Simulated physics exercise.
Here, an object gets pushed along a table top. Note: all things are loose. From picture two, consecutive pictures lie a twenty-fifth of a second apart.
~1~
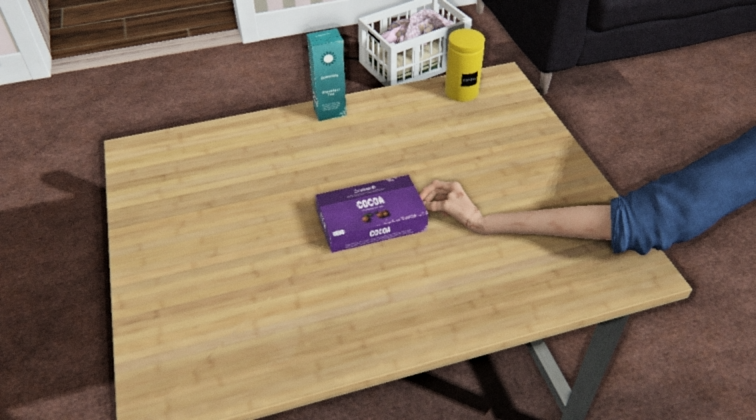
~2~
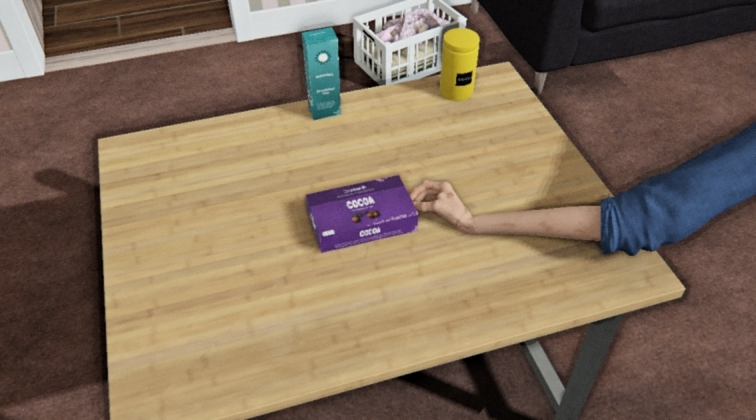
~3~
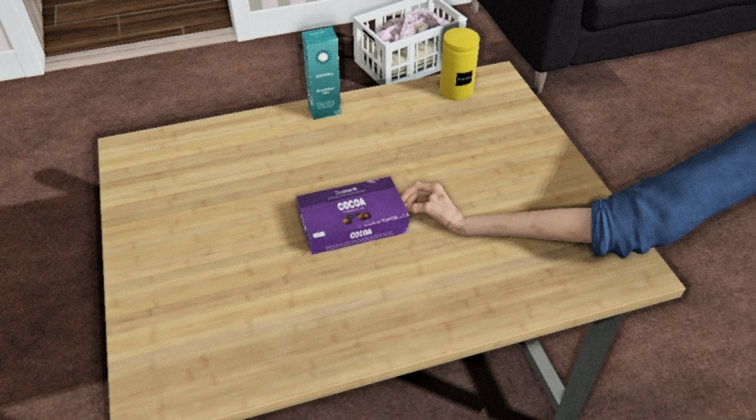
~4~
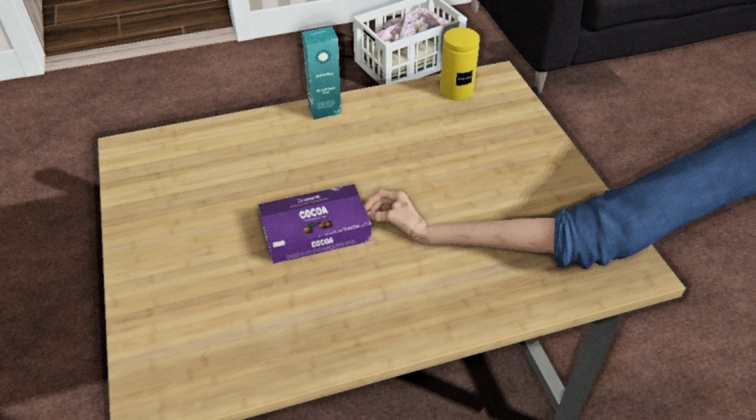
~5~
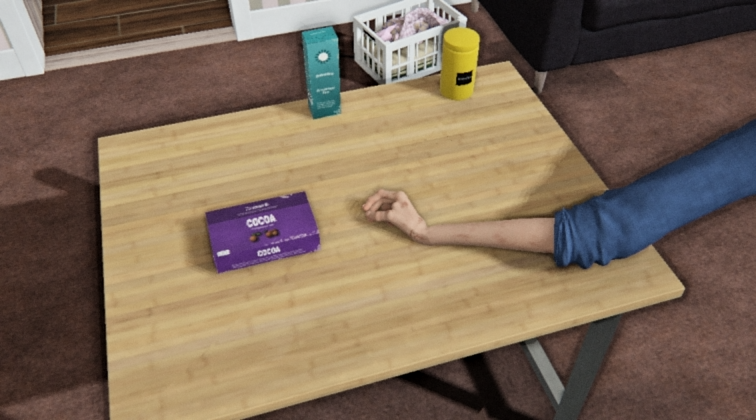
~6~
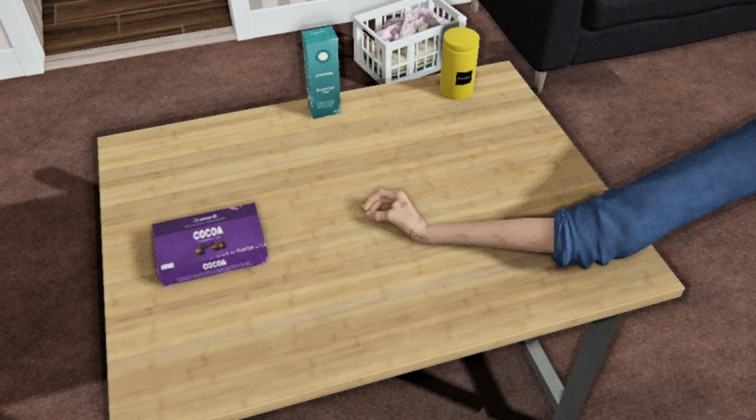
A purple cocoa box slides left across a wooden table, pushed by a hand that then stays still.
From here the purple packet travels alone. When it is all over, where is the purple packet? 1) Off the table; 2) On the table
1, off the table.
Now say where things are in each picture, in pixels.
In the first picture, under the hand; purple packet (371, 213).
In the second picture, under the hand; purple packet (361, 213).
In the third picture, under the hand; purple packet (353, 214).
In the fourth picture, purple packet (315, 223).
In the fifth picture, purple packet (263, 231) moved a little.
In the sixth picture, purple packet (211, 243) moved about its own width.
Then, 0.20 s later than the last frame, purple packet now off the table.
Then, 0.40 s later than the last frame, things are still on the move.
When it is over, off the table, purple packet.
